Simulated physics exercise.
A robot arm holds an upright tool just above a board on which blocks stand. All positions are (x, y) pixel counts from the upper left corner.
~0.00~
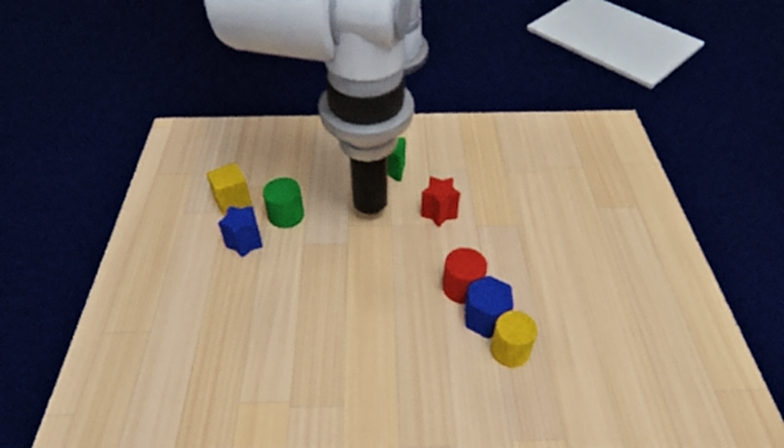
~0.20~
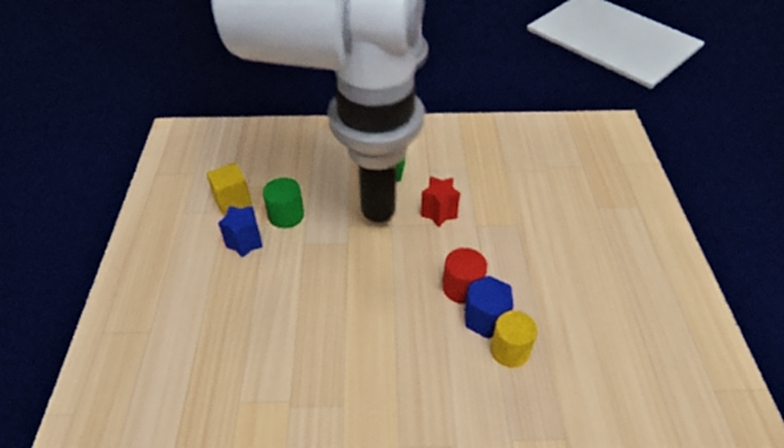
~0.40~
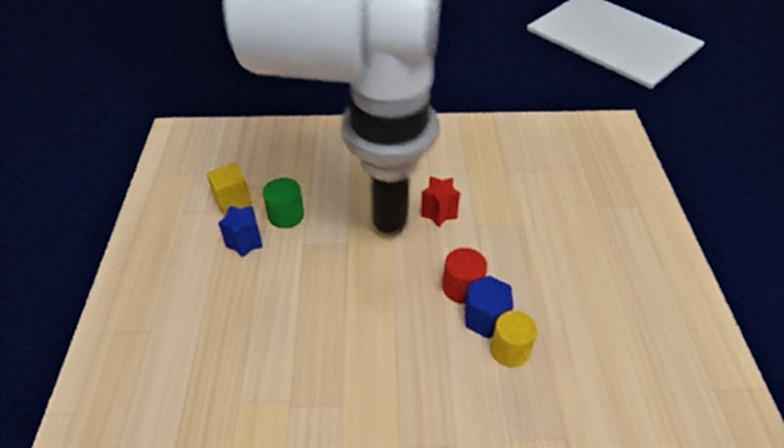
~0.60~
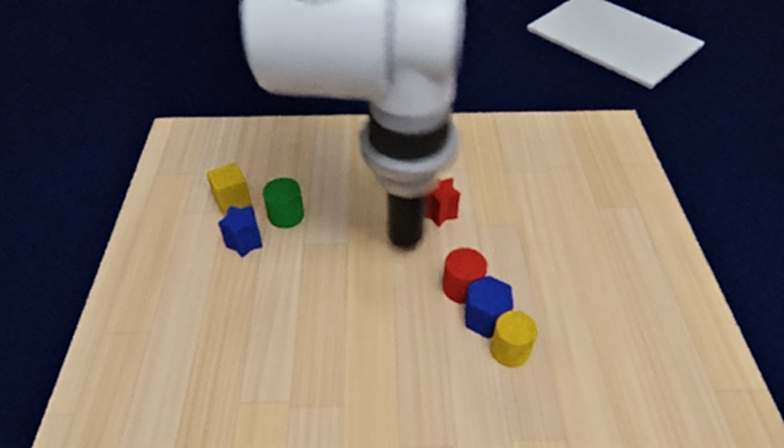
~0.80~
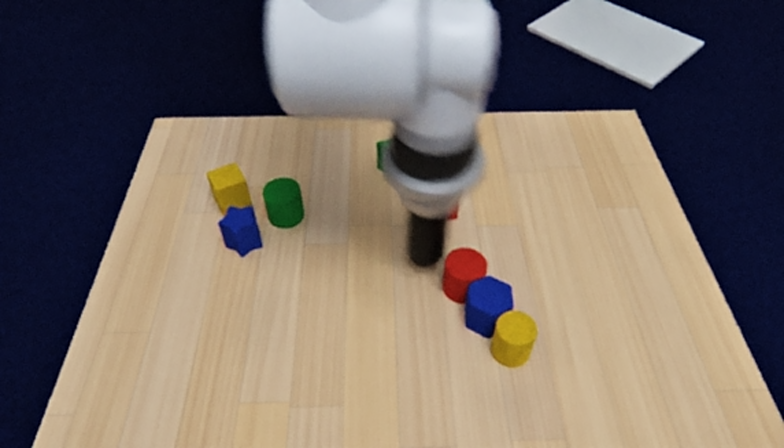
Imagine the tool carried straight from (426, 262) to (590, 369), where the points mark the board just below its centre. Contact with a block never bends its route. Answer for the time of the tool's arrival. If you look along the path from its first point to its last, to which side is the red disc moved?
Left.
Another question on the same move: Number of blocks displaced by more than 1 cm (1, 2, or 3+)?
This push will displace three or more blocks.
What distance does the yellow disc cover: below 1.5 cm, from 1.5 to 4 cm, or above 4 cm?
The yellow disc moves over 4 cm.
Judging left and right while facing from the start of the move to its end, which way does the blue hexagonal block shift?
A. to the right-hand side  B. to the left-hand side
Letter A.
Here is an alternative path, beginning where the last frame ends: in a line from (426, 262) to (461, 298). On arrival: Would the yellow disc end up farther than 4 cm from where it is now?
In short: No.
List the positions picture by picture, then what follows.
In the first frame, tool tip (370, 202); block tops, red star (441, 187); red disc (466, 263); blue hexagonal block (491, 294); yellow disc (517, 327).
In the second frame, tool (379, 209); blocks unchanged.
In the third frame, tool (390, 220); blocks unchanged.
In the fourth frame, tool (406, 235); blocks unchanged.
In the fifth frame, tool (426, 253); red star hidden; red disc (466, 263); blue hexagonal block (491, 294); yellow disc (517, 327).
On the path given first. One third of the way, tool (479, 286); red disc (519, 292); blue hexagonal block (536, 330), turned 25° clockwise; yellow disc (544, 370).
Two thirds of the way, tool (535, 322); red disc (585, 316); blue hexagonal block (554, 348), turned 50° clockwise; yellow disc (549, 388).
At the end, tool (595, 360); red star in place; red disc (642, 333); blue hexagonal block (586, 383), turned 120° clockwise; yellow disc (546, 405).
